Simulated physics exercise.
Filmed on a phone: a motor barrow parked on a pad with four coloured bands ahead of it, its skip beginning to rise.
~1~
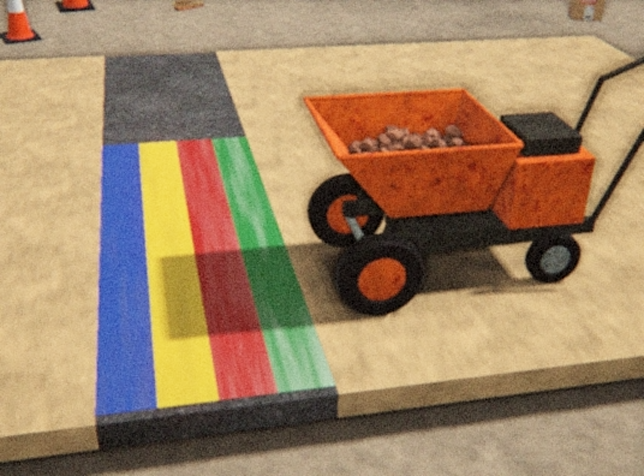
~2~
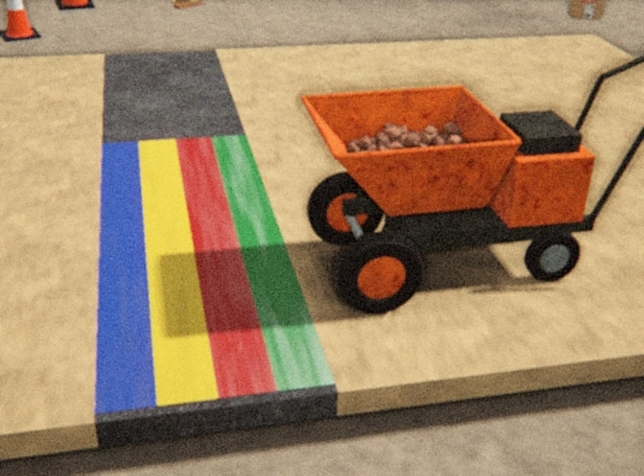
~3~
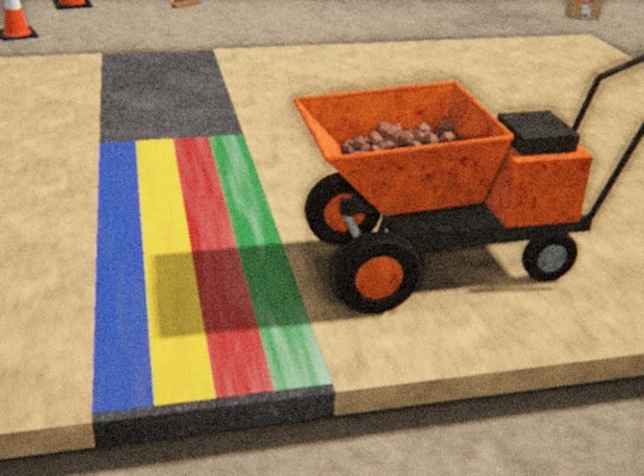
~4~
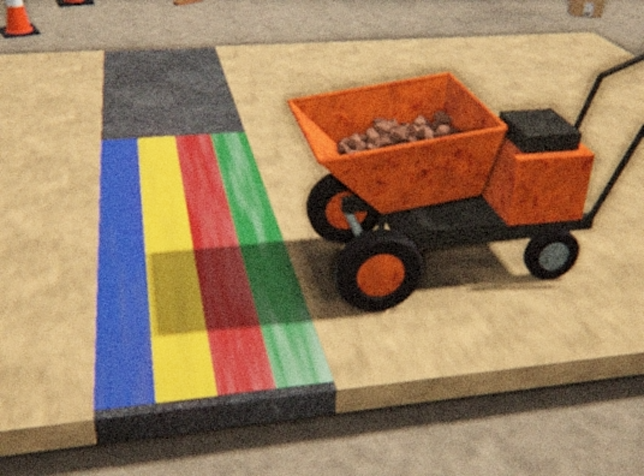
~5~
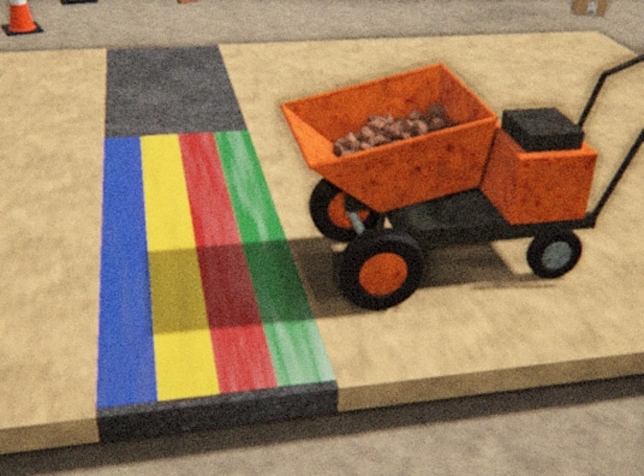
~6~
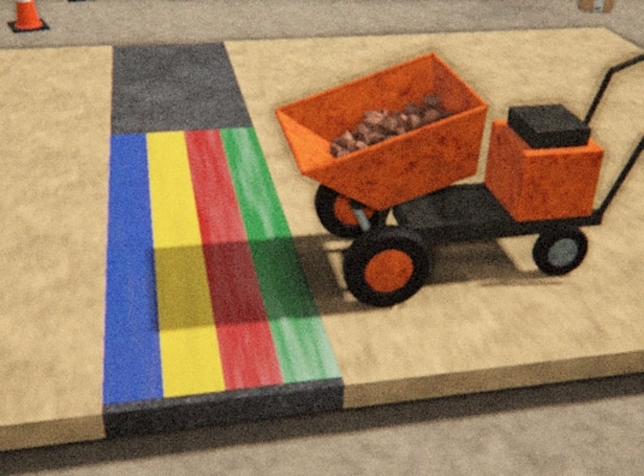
An orange motor barrow with black wheels stands on a sandy pad at a gravelly site, seen from slightly above and to the side. Rubble sits in its skip, with blue, yellow, red and green bands to its left, dark patches at their ends and traffic cones behind. The skip tilts gradually leftward, its rear lifting off the chassis, while the wheels stay put and the view shifts slightly.
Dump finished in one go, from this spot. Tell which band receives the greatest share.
I would say the yellow band receives it.
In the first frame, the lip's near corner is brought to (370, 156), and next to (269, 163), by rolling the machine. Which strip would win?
The strip in red, then blue.
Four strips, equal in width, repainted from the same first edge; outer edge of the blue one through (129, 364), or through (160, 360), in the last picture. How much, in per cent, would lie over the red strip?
Roughly 10 percent first, then roughly 0 percent.
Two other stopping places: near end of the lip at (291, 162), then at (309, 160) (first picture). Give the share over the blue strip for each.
Result: Try 1 = 30 %, try 2 = 30 %.
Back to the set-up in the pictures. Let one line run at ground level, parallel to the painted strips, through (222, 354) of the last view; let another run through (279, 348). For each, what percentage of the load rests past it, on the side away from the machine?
In order, some 60 % then some 80 %.
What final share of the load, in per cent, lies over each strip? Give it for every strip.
In per cent, approximately: Green 0, red 25, yellow 35, blue 15.
Soon after the last picture, skip tipped steeply; all in the skip.
A little later, skip tipped right over; most in the skip; a small part over the red strip; a small part over the yellow strip.
Later still, skip tipped right over; about a quarter in the skip; about a quarter over the red strip; about a third over the yellow strip; a small part over the blue strip; a stray few off the paint.
At rest, skip tipped right over; about a quarter in the skip; none over the green strip; about a quarter over the red strip; about a third over the yellow strip; a small part over the blue strip; a stray few off the paint.
